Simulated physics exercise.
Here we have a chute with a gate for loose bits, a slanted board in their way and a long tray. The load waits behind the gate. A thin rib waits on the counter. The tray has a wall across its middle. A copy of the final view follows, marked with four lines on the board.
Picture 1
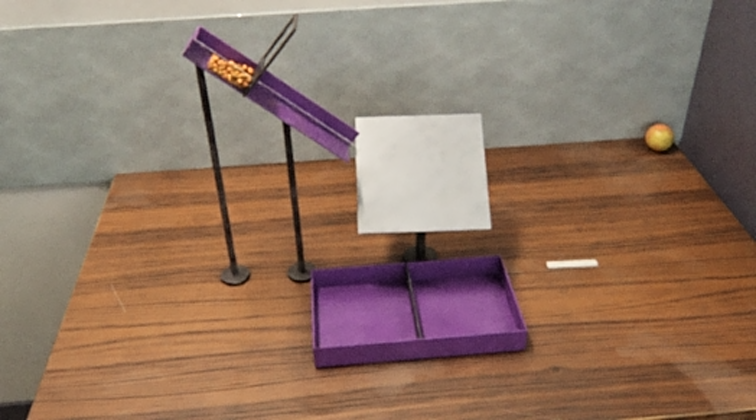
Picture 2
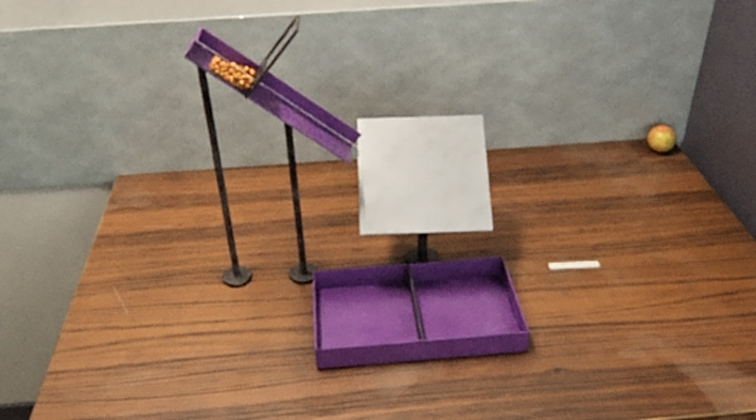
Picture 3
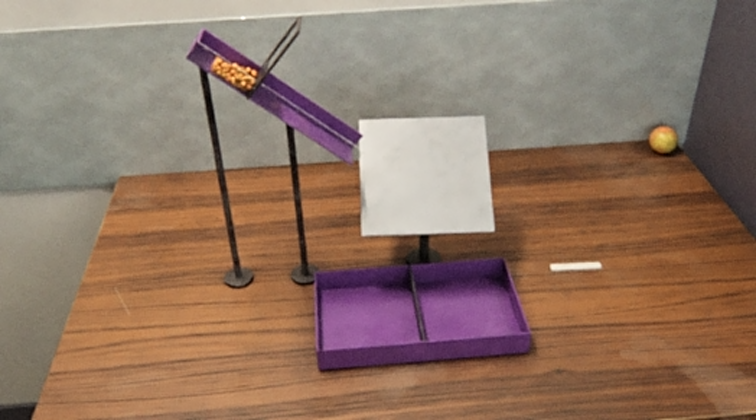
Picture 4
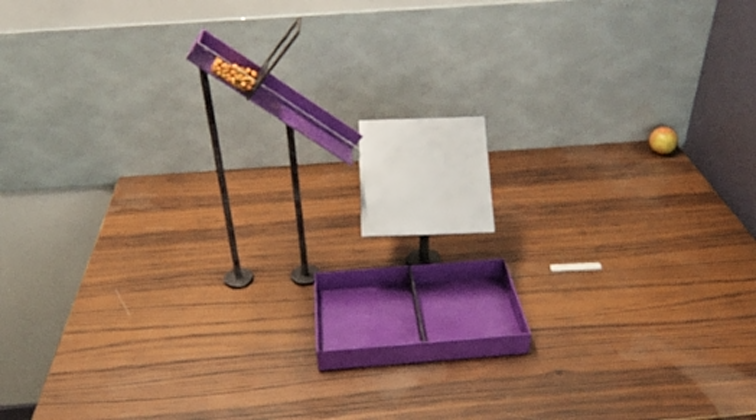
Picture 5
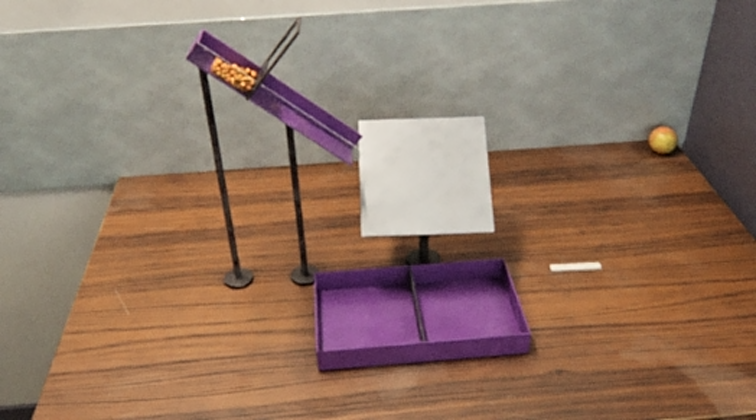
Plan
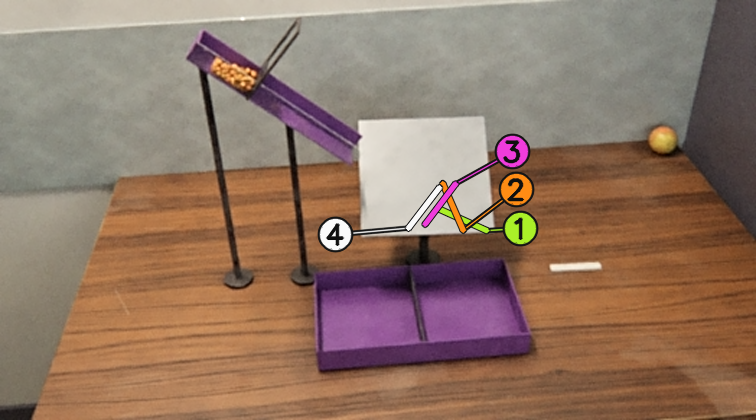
On a wooden counter, roasted chickpeas sat behind a shut gate in a sloping purple chute, beside a tilted pale board and a divided purple tray, and nothing moved apart from a slight shift of the view.
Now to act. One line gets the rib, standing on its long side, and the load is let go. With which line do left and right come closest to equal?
Line 3 does it best.
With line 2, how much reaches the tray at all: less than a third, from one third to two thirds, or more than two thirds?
Line 2 gives more than two thirds.
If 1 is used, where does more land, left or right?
More lands on the right.
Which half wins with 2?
More lands on the right.
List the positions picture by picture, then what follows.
In the first picture, load behind the gate at (237, 74), roasted chickpeas; lip of the chute at (348, 155), sloping fairly steeply.
In the second picture, middle of the board at (423, 173), tilted fairly steeply; middle of its low edge at (426, 232); of its high edge at (420, 117).
In the third picture, front corners of the tray at (317, 351) and (530, 333); front end of its middle wall at (425, 342); gate still shut at (265, 70).
In the fourth picture, middle of the load at (240, 77); lip at (352, 158).
In the fifth picture, middle of the load at (240, 77); lip at (351, 158).
On the marked copy, line 1 from (437, 208) to (486, 230); line 2 from (442, 183) to (463, 230); line 3 from (455, 183) to (425, 224); line 4 from (439, 187) to (408, 228).
For line 1, of what is caught, about a quarter in the left half, most in the right.
For line 2, of what is caught, about a quarter in the left half, most in the right.
For line 3, of what is caught, about half in the left half, about half in the right.
For line 4, of what is caught, nearly all in the left half, a stray few in the right.
